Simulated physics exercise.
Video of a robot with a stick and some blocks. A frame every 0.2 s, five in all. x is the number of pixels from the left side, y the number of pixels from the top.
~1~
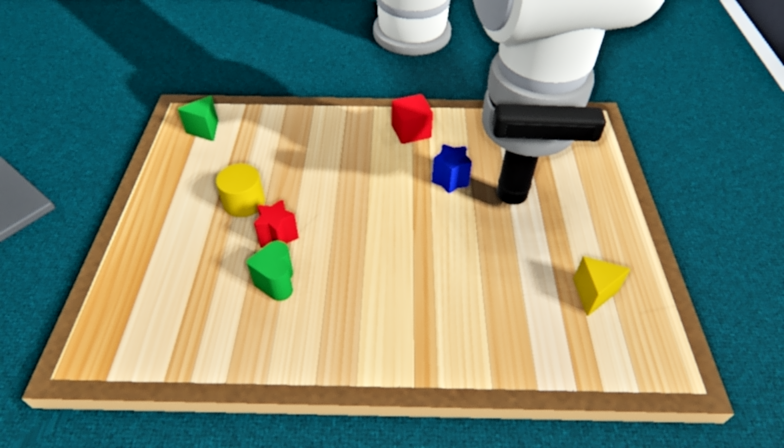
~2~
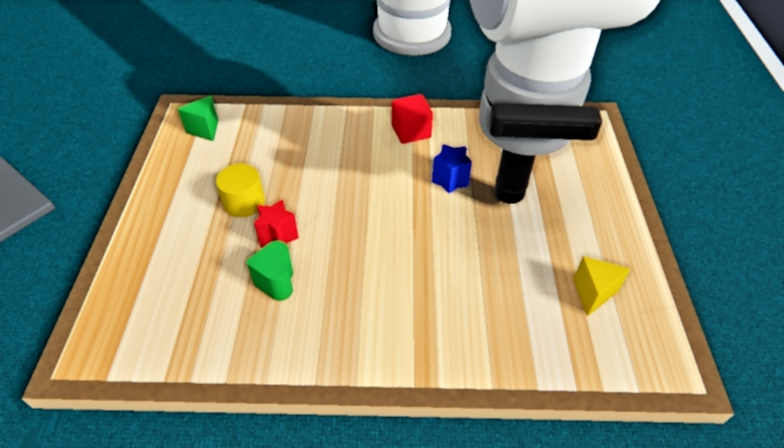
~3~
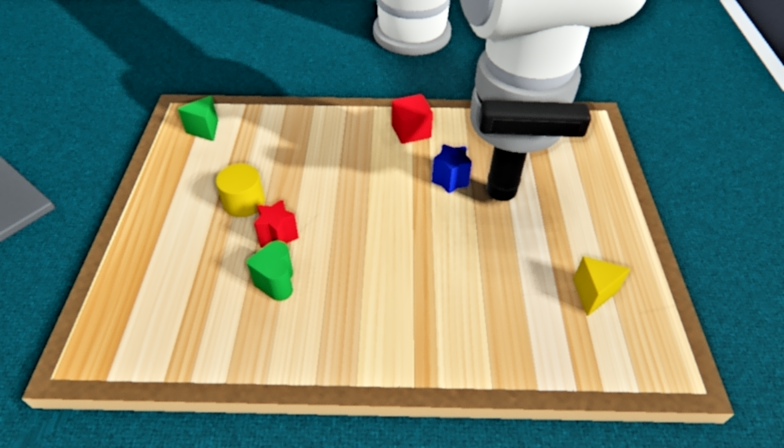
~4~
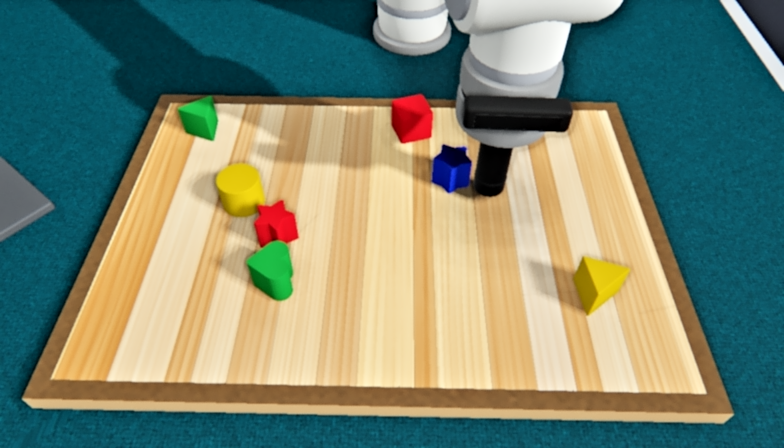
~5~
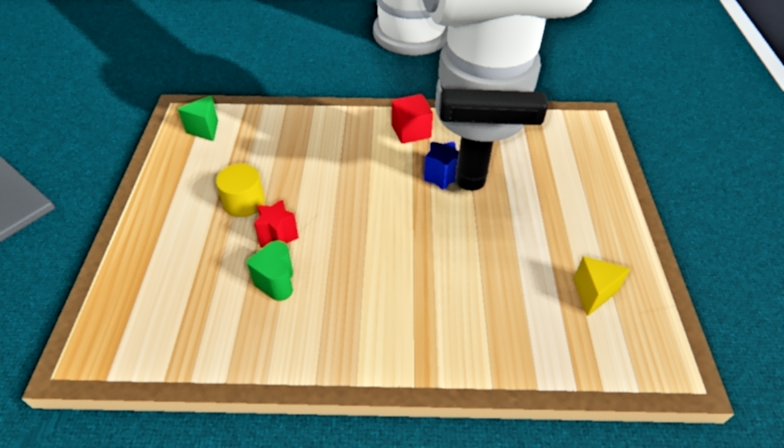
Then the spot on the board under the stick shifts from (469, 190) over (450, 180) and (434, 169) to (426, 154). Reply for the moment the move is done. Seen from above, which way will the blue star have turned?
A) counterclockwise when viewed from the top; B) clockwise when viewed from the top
A: Counterclockwise when viewed from the top.
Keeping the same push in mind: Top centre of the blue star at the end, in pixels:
It sits at (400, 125).
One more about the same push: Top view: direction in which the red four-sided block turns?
It twists clockwise.
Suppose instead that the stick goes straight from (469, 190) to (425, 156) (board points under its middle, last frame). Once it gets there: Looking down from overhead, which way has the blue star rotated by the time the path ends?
From above, the blue star will be seen to turn anti-clockwise.
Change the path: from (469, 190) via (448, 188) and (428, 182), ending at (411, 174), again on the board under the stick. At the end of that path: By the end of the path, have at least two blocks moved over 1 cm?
That would be a no.
What follows on the original path. Halfway along, stick at (441, 165); blue star at (419, 137), turned 15° anticlockwise.
At the end, stick at (427, 146); red four-sided block at (408, 102), turned 25° clockwise; blue star at (400, 125), turned 35° anticlockwise.
